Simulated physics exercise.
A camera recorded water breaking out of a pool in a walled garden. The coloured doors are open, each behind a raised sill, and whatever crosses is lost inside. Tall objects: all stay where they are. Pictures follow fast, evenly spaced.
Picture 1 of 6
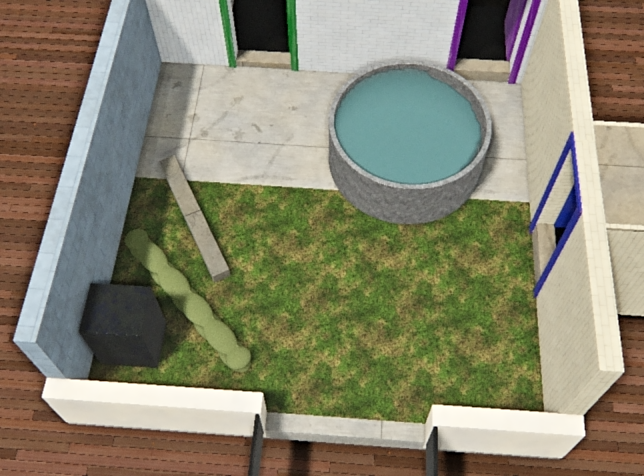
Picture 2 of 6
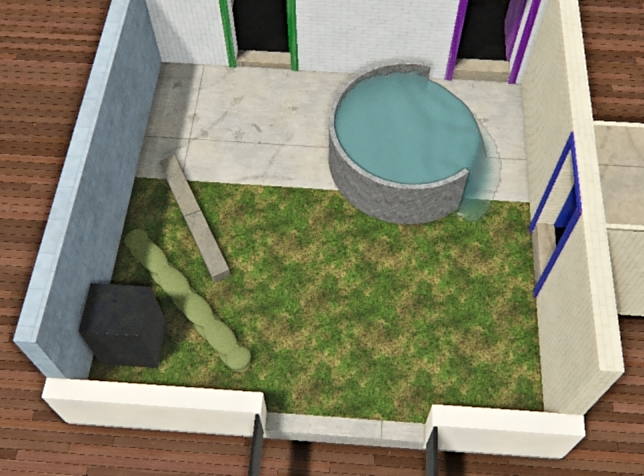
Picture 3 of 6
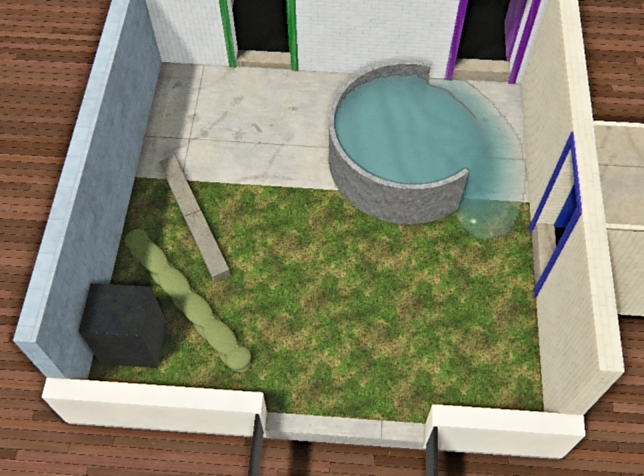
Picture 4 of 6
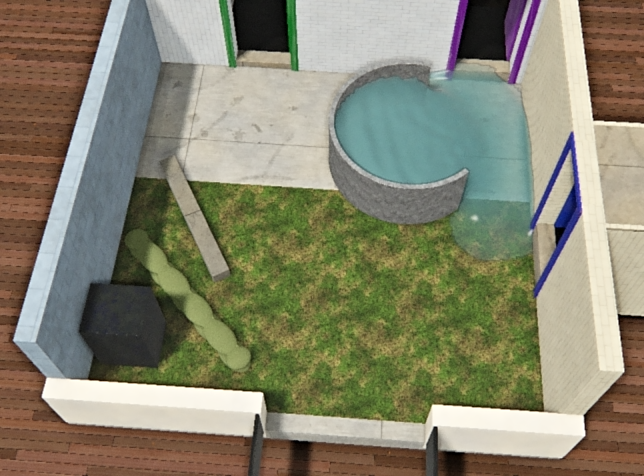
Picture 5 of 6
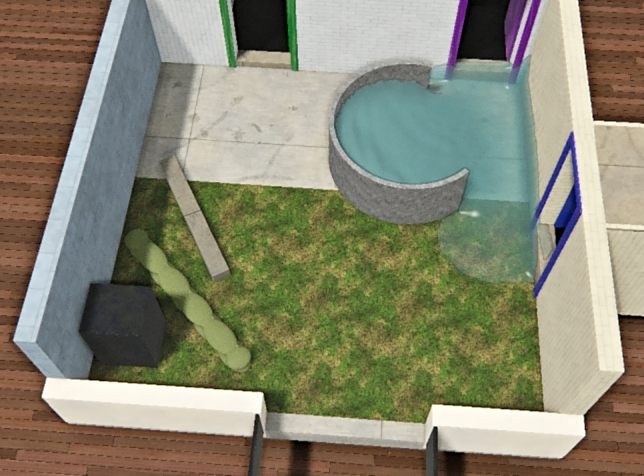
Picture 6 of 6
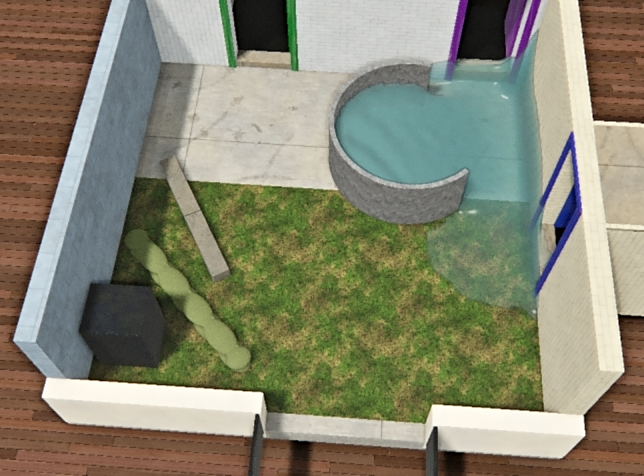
We see a walled garden with a round stone tank of still water; its right side opens and water pours out, spreading over the paving to the right wall and purple doorway, then forward across the grass beside the blue-framed opening.
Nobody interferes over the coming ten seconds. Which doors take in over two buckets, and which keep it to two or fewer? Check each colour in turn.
The green door keeps it to two or fewer; the purple door takes in over two; the blue door keeps it to two or fewer.
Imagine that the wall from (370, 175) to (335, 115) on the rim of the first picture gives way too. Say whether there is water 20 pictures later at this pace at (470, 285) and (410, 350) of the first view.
Point one not reached; point two reached.
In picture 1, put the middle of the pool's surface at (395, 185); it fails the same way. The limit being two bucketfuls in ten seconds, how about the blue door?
Reading - blue door: Over the line.
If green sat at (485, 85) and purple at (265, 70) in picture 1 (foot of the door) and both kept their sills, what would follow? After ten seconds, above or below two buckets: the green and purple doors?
Green door: Over the limit; purple door: Under the limit.
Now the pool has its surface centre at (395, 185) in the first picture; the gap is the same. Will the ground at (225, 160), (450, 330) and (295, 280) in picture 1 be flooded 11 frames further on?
Result: Spared; inundated; spared.
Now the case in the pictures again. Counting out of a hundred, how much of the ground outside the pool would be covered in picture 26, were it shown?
Around 65 in a hundred.
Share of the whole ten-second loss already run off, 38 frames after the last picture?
My reading is near 75 per cent.
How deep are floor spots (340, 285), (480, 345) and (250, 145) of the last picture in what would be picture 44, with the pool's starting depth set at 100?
About 8 per cent, then 14 per cent, then 6 per cent.
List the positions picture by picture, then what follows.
In the first picture, still water in the round tank at (409, 125).
In the second picture, water pours out at (476, 138) and has run to (463, 214).
In the third picture, the front is at (481, 233), out from the gap at (475, 139).
In the fourth picture, water pours out at (475, 141) and has run to (524, 251).
In the fifth picture, the front is at (534, 278), out from the gap at (475, 142).
In the sixth picture, water pours out at (475, 142) and has run to (536, 313).
A moment on, water covers 25 % of the floor; the green door not reached, the purple door far over two buckets in, the blue door under two buckets in.
Next, water covers 40 % of the floor; the green door wet at the sill, nothing in, the purple door far over two buckets in, the blue door under two buckets in.
Then, water covers 65 % of the floor; the green door wet at the sill, nothing in, the purple door far over two buckets in, the blue door under two buckets in.
Later, water covers 90 % of the floor; the green door wet at the sill, nothing in, the purple door far over two buckets in, the blue door under two buckets in.
In the end, water covers 95 % of the floor; the green door wet at the sill, nothing in, the purple door far over two buckets in, the blue door under two buckets in.
